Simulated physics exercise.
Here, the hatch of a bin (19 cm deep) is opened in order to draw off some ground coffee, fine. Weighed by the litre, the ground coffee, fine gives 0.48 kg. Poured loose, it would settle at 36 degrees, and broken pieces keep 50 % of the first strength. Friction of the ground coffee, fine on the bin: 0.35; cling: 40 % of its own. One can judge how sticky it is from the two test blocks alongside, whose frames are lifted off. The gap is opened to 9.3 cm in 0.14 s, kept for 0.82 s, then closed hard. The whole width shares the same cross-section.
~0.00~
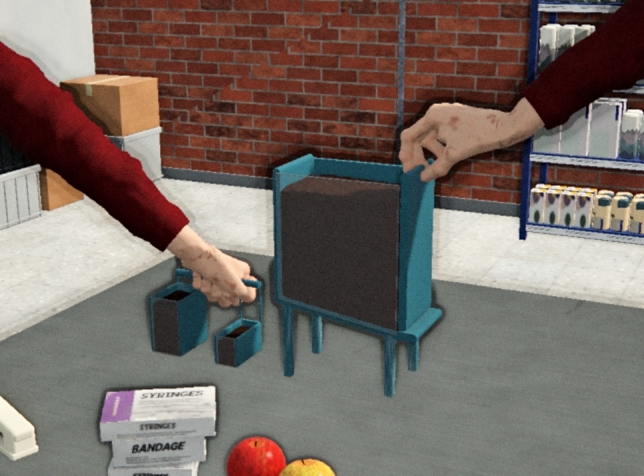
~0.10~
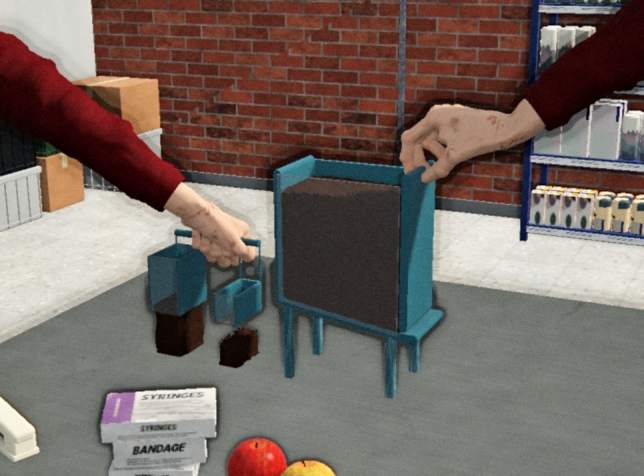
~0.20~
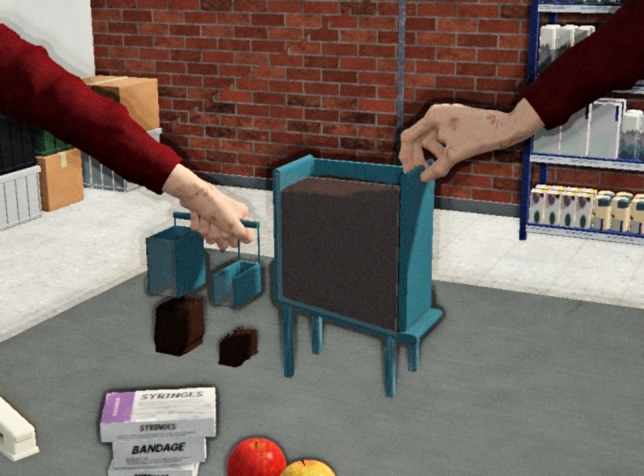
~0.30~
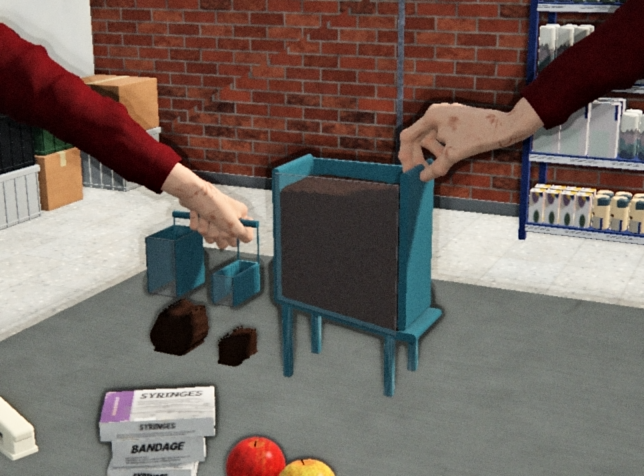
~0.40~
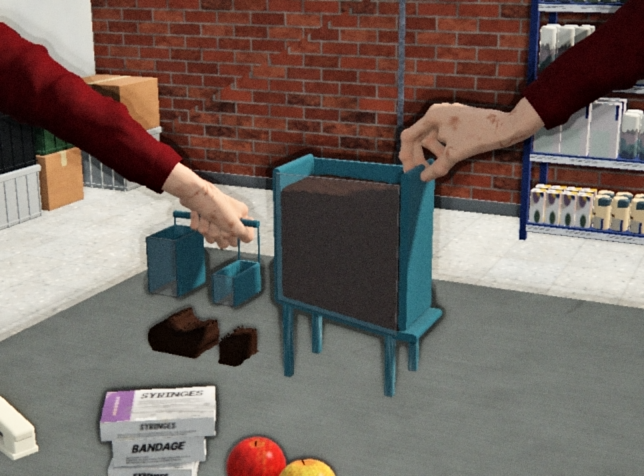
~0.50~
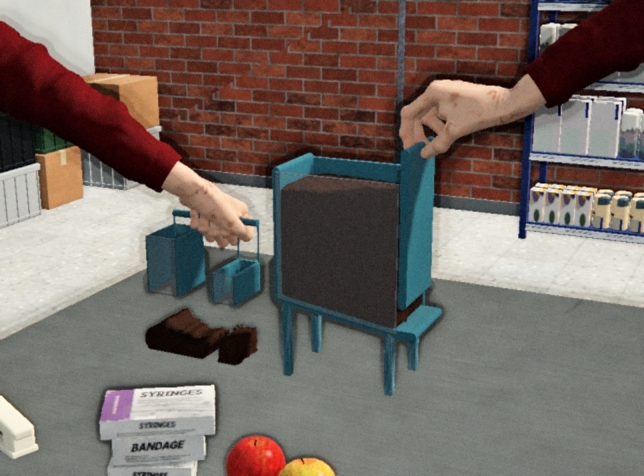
The left hand lifted two small teal holders off dark brown blocks, and the taller block slumped and broke apart while the smaller one stayed standing; then the right hand slightly raised the bin's hatch.
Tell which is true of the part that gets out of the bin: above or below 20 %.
It comes out below.
By 0.73 s, the hatch is 9.3 cm open and 0 % is out.
By 1.00 s, the hatch is 9.3 cm open and 0 % is out.
By 1.27 s, the hatch is 9.3 cm open and 2 % is out.
By 1.54 s, the hatch is 2.4 cm open and 8 % is out.
By 1.77 s, at the end, the hatch is shut and 9 % is out.
